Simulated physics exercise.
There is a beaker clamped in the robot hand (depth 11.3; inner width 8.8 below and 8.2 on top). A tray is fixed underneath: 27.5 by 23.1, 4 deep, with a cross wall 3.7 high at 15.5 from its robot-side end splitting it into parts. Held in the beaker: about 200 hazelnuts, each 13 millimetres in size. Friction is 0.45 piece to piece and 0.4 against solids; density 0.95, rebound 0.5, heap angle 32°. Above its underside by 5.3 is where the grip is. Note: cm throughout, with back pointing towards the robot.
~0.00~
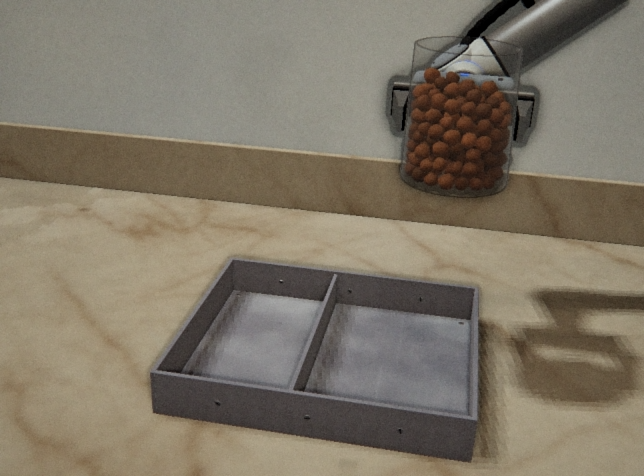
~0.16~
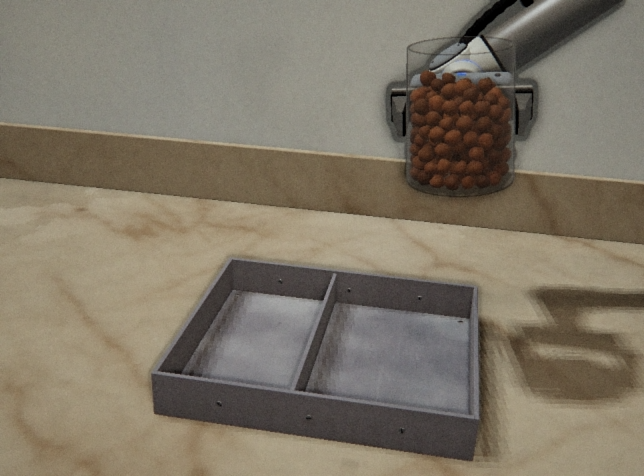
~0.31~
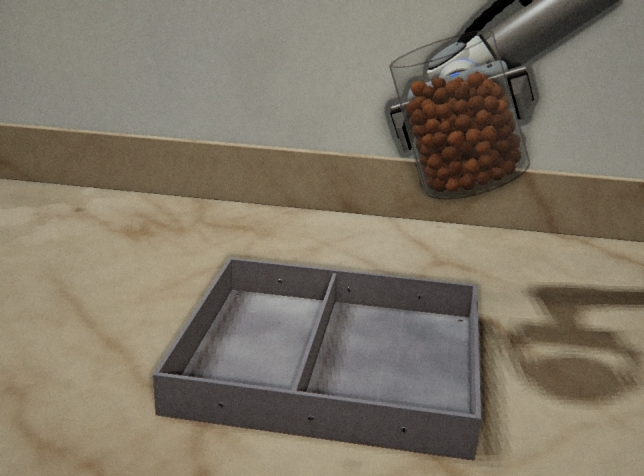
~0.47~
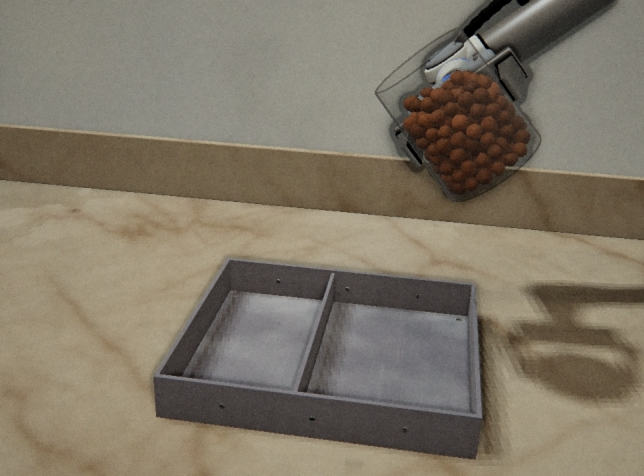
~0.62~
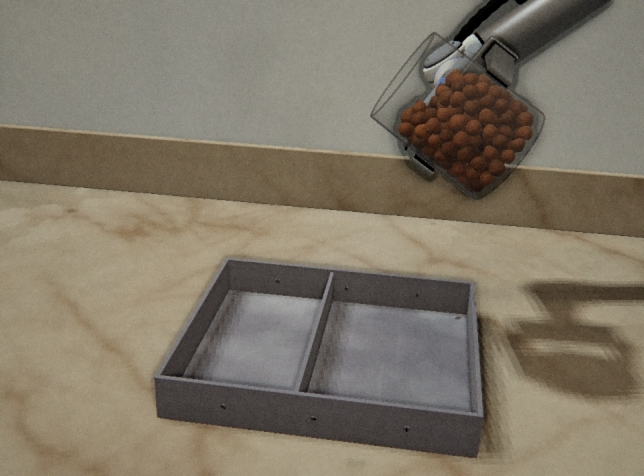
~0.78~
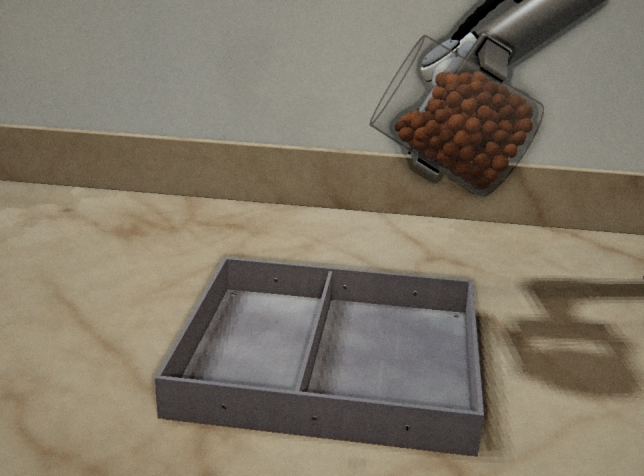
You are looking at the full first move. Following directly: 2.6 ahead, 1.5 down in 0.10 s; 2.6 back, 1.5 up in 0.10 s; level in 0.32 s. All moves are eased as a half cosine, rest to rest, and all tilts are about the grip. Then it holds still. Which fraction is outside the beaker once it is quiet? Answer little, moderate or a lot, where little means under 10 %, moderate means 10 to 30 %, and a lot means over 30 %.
Little.
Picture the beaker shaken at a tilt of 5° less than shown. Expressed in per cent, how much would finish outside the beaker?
Estimate: Close to 0 per cent.
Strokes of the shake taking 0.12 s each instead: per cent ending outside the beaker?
I'd expect close to 0 per cent then.
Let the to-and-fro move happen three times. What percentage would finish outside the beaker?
I'd expect something close to 0 per cent.
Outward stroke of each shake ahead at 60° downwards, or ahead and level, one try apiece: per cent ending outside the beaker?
First try about 0 %, second try about 5 %.
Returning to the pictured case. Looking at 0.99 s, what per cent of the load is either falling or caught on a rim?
Around 0 per cent of the load.
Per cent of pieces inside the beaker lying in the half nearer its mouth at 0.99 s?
Estimate: Around 35 %.
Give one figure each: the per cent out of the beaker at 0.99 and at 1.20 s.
The share out is 0 per cent at the earlier time and 0 per cent at the later one.
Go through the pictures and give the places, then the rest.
Beaker middle at (460, 116), level; upper third of the load around (462, 104), from x 410 to 505, top at y 75; 205 in the beaker, in the first frame.
Beaker middle at (460, 116), tilted 6° forward; upper third of the load around (462, 104), from x 415 to 505, top at y 80, in the second frame.
Beaker middle at (459, 116), tilted 21° forward; upper third of the load around (464, 104), from x 415 to 515, top at y 80, in the third frame.
Beaker middle at (457, 117), tilted 41° forward; upper third of the load around (466, 104), from x 410 to 520, top at y 80, in the fourth frame.
Beaker middle at (456, 117), tilted 56° forward; upper third of the load around (472, 103), from x 405 to 525, top at y 80, in the fifth frame.
Beaker middle at (455, 117), tilted 62° forward; upper third of the load around (471, 102), from x 405 to 525, top at y 80; 205 in the beaker, in the sixth frame.
After 0.99 s, tilted 62° forward, highest piece 29 above the table; 205 in the beaker.
After 1.20 s, tilted 15° forward, highest piece 31 above the table; 203 in the beaker, 2 in the far-side part.
After 1.50 s, level, highest piece 30 above the table; 203 in the beaker, 2 in the far-side part.
After 2.55 s, level, highest piece 30 above the table; 203 in the beaker, 2 in the far-side part.
At rest, 203 in the beaker, 2 in the far-side part. That is 1 % outside the beaker.
